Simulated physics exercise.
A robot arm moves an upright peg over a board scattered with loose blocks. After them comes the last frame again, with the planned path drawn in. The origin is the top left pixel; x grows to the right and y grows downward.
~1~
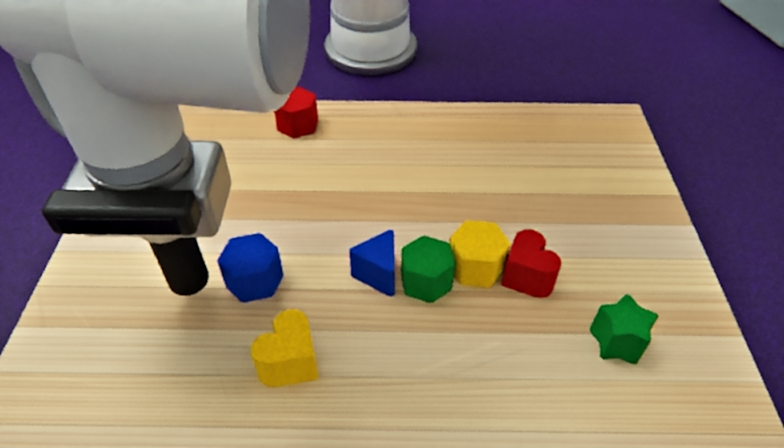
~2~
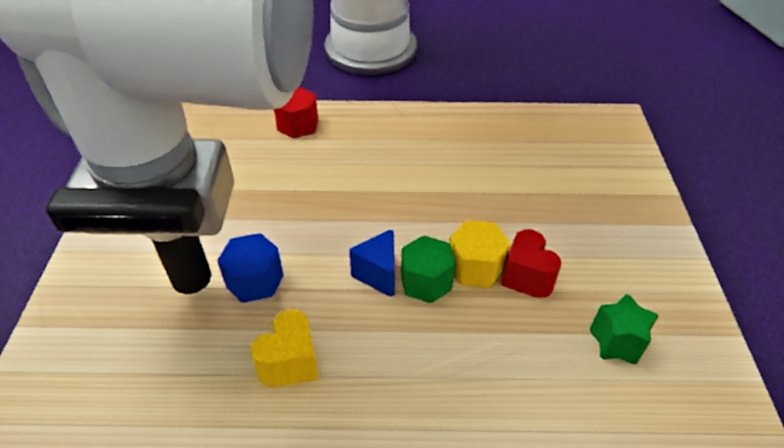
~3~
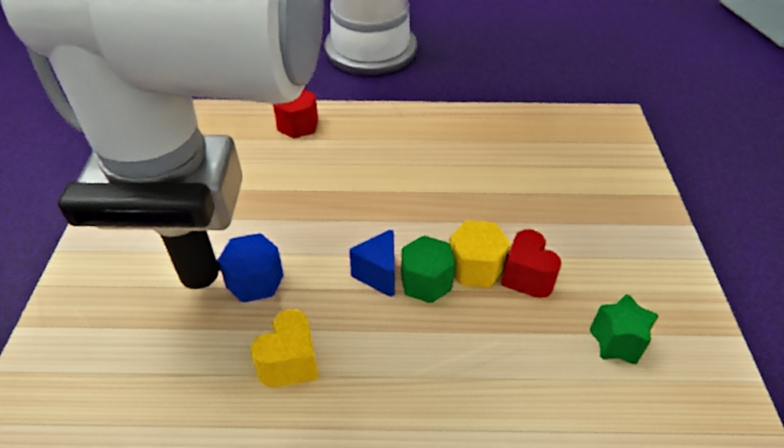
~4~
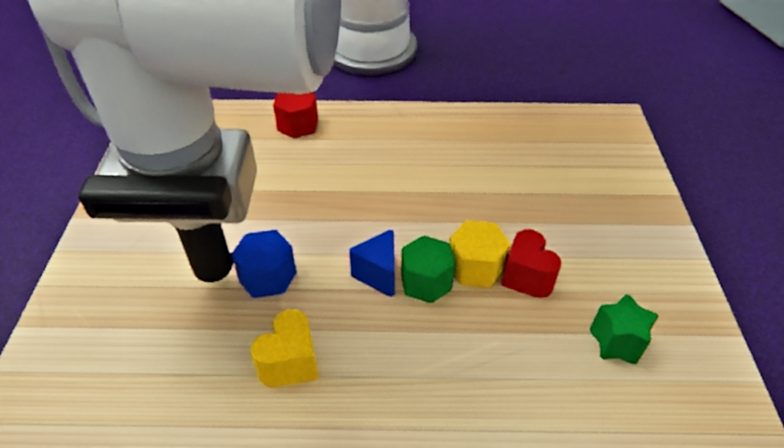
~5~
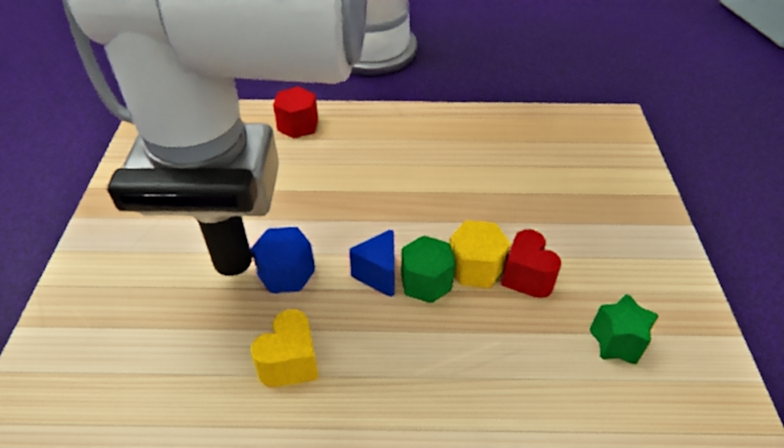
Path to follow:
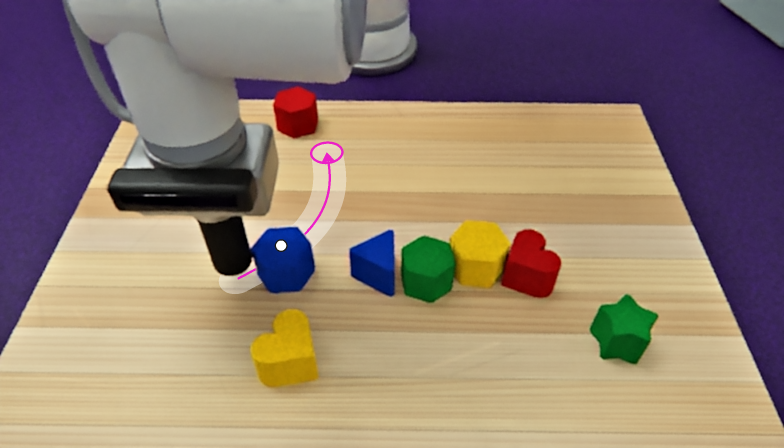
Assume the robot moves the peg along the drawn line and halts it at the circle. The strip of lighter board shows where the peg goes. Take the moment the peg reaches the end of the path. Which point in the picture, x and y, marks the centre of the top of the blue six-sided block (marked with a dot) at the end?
My prediction: (327, 235).
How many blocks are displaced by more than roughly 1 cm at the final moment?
Displaced: One.
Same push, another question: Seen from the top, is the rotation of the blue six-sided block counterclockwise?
No, that is not what happens.
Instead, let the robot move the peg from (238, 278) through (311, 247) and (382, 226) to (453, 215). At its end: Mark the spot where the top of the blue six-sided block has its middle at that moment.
I'd expect the centre of its top face to be at (354, 242).
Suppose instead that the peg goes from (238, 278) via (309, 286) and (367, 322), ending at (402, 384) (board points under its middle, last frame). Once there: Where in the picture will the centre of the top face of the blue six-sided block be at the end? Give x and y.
It will likely be found at (353, 236).
The line goes from (238, 278) over (298, 241) and (328, 195) to (327, 153); the dot is on the blue six-sided block.
On the path given first. One third of the way, peg at (296, 224); blue six-sided block at (326, 235), turned 70° clockwise.
Two thirds of the way, peg at (326, 178); blue six-sided block at (327, 235), turned 70° clockwise.
At the end, peg at (325, 137); blue six-sided block at (327, 235), turned 70° clockwise; red six-sided block unmoved.
